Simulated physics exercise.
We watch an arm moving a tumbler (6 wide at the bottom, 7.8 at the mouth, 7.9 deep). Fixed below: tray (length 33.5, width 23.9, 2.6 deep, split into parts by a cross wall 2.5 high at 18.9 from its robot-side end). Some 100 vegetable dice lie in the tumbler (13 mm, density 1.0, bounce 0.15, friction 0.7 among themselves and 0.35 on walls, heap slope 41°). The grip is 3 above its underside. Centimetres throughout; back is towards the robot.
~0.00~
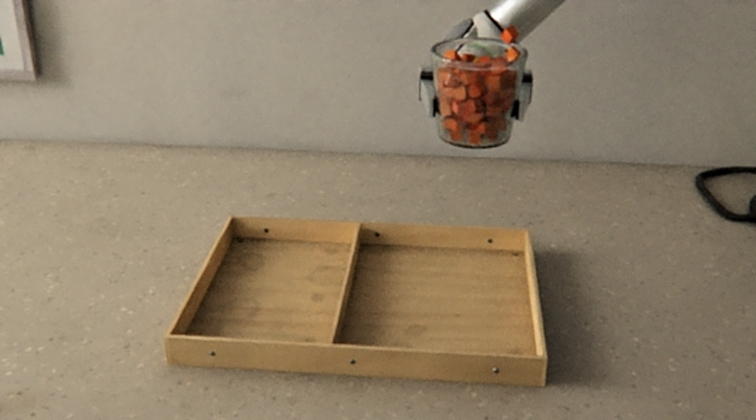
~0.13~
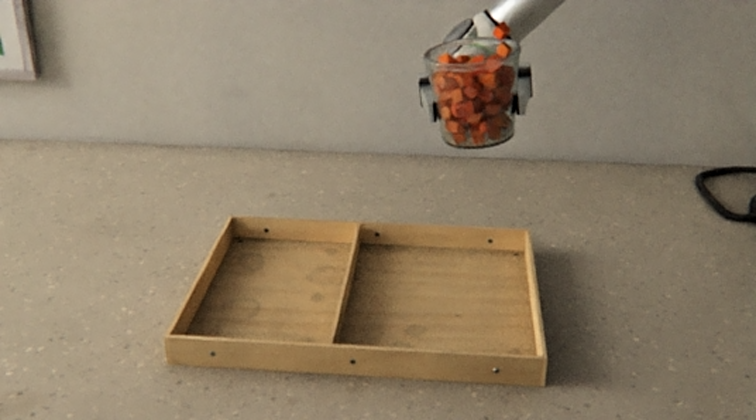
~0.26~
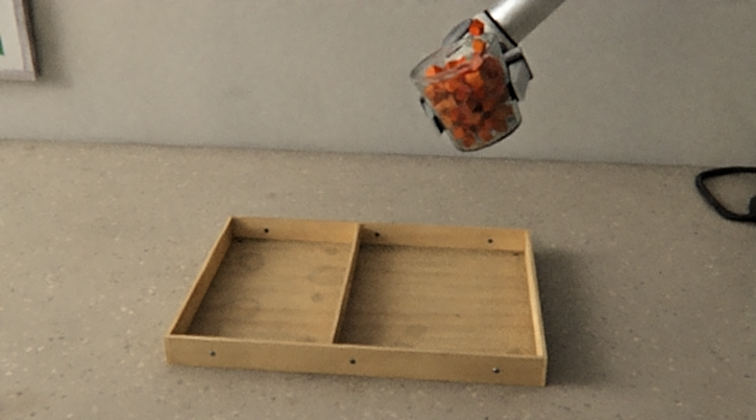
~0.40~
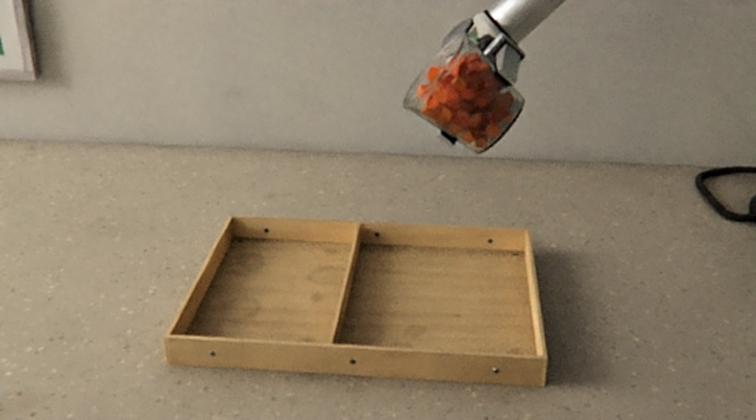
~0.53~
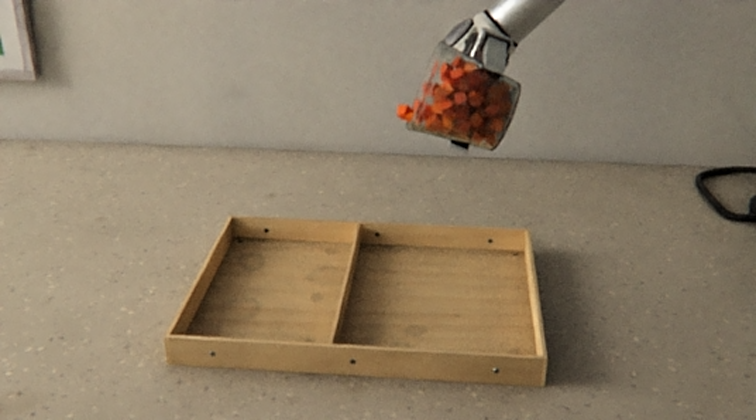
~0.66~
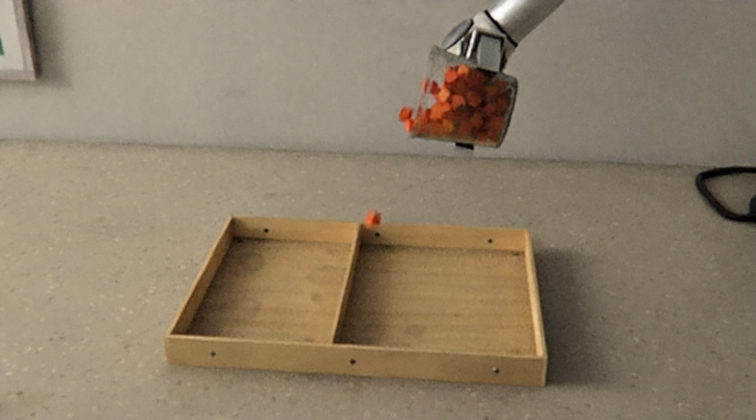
A robot arm tilts a clear tumbler of orange dice leftward, and one piece drops out.
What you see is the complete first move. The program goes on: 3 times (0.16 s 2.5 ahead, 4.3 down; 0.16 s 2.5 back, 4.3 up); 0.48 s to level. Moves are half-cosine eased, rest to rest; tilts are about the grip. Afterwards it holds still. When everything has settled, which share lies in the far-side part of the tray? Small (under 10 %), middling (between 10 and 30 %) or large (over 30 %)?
Share in the far-side part of the tray: Small (under 10 %).
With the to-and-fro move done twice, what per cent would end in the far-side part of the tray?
In that case some 0 per cent.
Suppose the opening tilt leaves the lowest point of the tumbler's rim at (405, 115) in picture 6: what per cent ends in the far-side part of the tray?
Some 0 per cent.
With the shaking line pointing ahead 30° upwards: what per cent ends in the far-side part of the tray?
Some 40 per cent.
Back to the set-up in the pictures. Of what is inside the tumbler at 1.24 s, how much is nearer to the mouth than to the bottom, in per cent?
Roughly 55 per cent.
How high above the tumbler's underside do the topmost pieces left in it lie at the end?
Roughly 8.5 cm.
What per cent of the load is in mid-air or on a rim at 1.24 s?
About 1 per cent.
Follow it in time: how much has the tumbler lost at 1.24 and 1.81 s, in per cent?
In turn: 5, 5.
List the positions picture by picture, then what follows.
The first picture shows tumbler middle at (477, 96), level; upper third of the load around (477, 73), from x 445 to 515, top at y 35; 103 in the tumbler.
The second picture shows tumbler middle at (475, 96), tilted 7° forward; upper third of the load around (482, 73), from x 440 to 505, top at y 30.
The third picture shows tumbler middle at (472, 97), tilted 27° forward; upper third of the load around (477, 75), from x 430 to 505, top at y 30.
The fourth picture shows tumbler middle at (468, 99), tilted 50° forward; upper third of the load around (467, 79), from x 425 to 505, top at y 60.
The fifth picture shows tumbler middle at (466, 102), tilted 70° forward; upper third of the load around (464, 83), from x 405 to 505, top at y 65.
The sixth picture shows tumbler middle at (466, 103), tilted 77° forward; upper third of the load around (469, 87), from x 375 to 505, top at y 70; 102 in the tumbler, 1 in flight or on a rim.
By 1.24 s, tilted 77° forward, highest piece 23 above the table; 98 in the tumbler, 2 in the robot-side part, 2 in the far-side part, 1 in flight or on a rim.
By 1.81 s, tilted 50° forward, highest piece 24 above the table; 96 in the tumbler, 4 in the robot-side part, 3 in the far-side part.
By 2.30 s, level, highest piece 27 above the table; 96 in the tumbler, 4 in the robot-side part, 3 in the far-side part.
By 3.35 s, level, highest piece 27 above the table; 96 in the tumbler, 4 in the robot-side part, 3 in the far-side part.
Final count, 96 in the tumbler, 4 in the robot-side part, 3 in the far-side part. That is 3 % in the far-side part of the tray.
